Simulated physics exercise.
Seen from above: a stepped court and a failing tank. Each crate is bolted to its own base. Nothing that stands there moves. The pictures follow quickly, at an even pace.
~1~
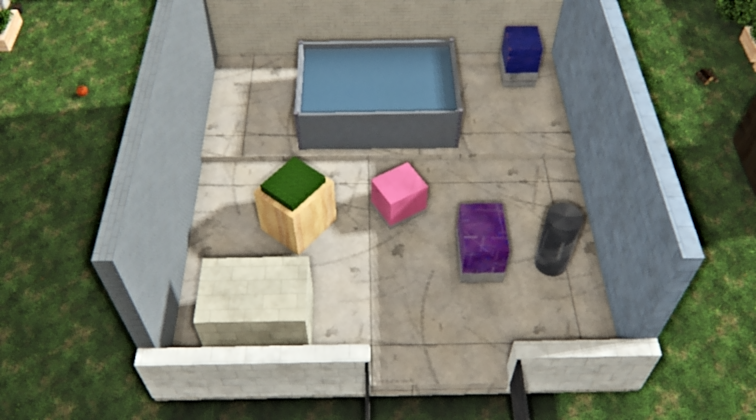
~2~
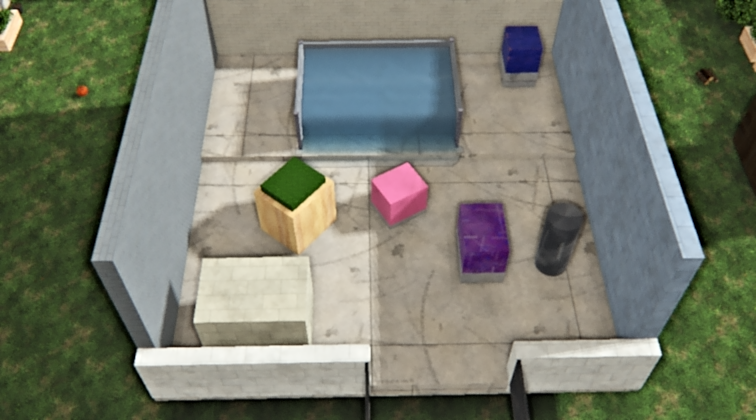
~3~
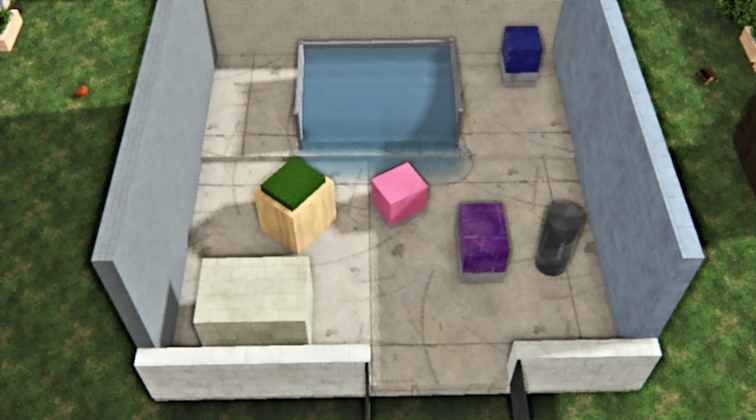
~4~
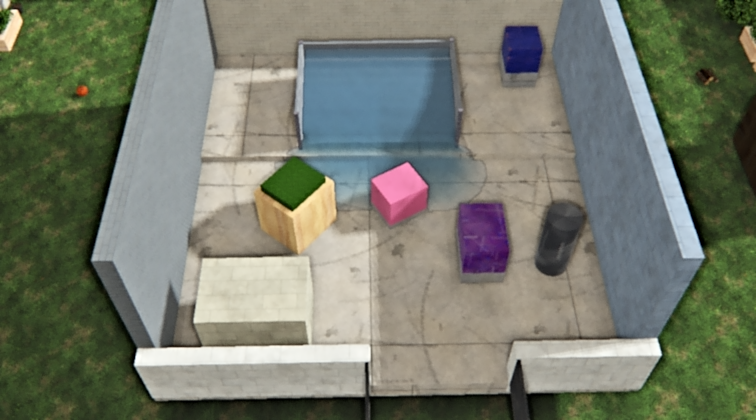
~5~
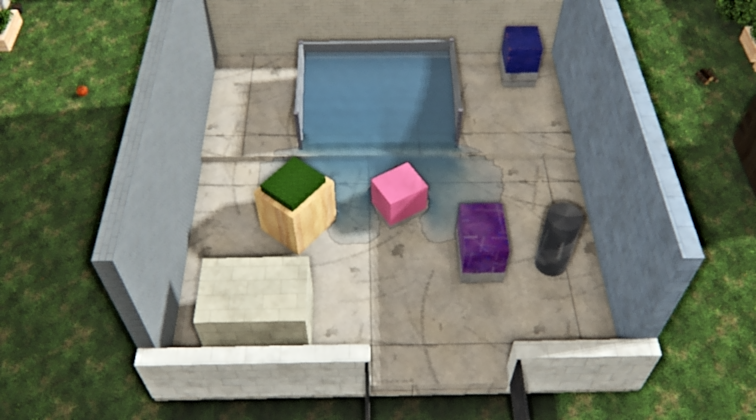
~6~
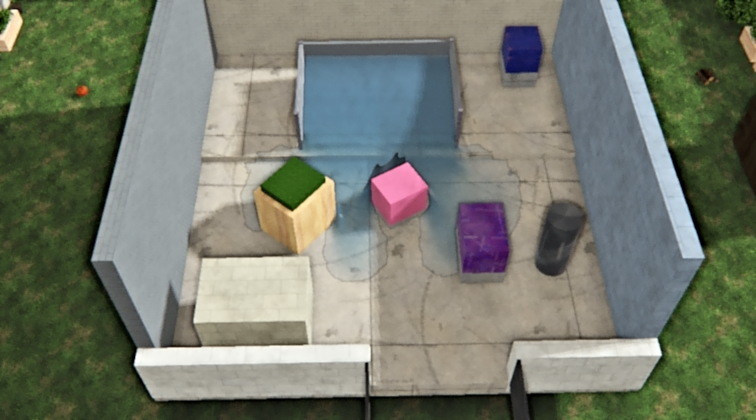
In a walled concrete court seen from above, the front of a water-filled tank gave way, and water poured out across the floor, spreading around a pink cube and between the wooden and purple blocks.
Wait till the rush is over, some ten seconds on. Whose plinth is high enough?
The purple crate is soaked; the pink crate is soaked; the blue crate keeps dry.
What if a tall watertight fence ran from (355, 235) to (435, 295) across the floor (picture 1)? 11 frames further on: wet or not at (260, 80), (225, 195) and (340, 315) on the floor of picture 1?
As listed: Clear, covered, wet.
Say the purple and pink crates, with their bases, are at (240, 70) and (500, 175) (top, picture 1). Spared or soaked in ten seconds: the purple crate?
The purple one stays dry.
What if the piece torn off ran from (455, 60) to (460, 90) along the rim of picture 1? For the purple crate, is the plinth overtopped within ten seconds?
My reading: The purple one remains dry.
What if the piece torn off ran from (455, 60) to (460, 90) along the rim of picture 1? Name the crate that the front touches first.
That is the one in blue.
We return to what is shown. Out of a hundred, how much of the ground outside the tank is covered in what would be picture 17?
Close to 60 %.
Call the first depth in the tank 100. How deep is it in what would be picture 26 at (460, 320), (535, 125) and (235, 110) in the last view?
In turn 6, 4 and 2 in a hundred.
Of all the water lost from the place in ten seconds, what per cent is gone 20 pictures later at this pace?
Close to 40 %.
A moment on, water covers 45 % of the floor; the purple crate water round its plinth, the pink crate water round its plinth, the blue crate not reached.
Next, water covers 60 % of the floor; the purple crate water round its plinth, the pink crate water round its plinth, the blue crate not reached.
Then, water covers 80 % of the floor; the purple crate water round its plinth, the pink crate water round its plinth, the blue crate water round its plinth.
Later, water covers 80 % of the floor; the purple crate water round its plinth, the pink crate water round its plinth, the blue crate water round its plinth.
In the end, water covers 80 % of the floor; the purple crate was topped, the pink crate was topped, the blue crate stayed above the water.
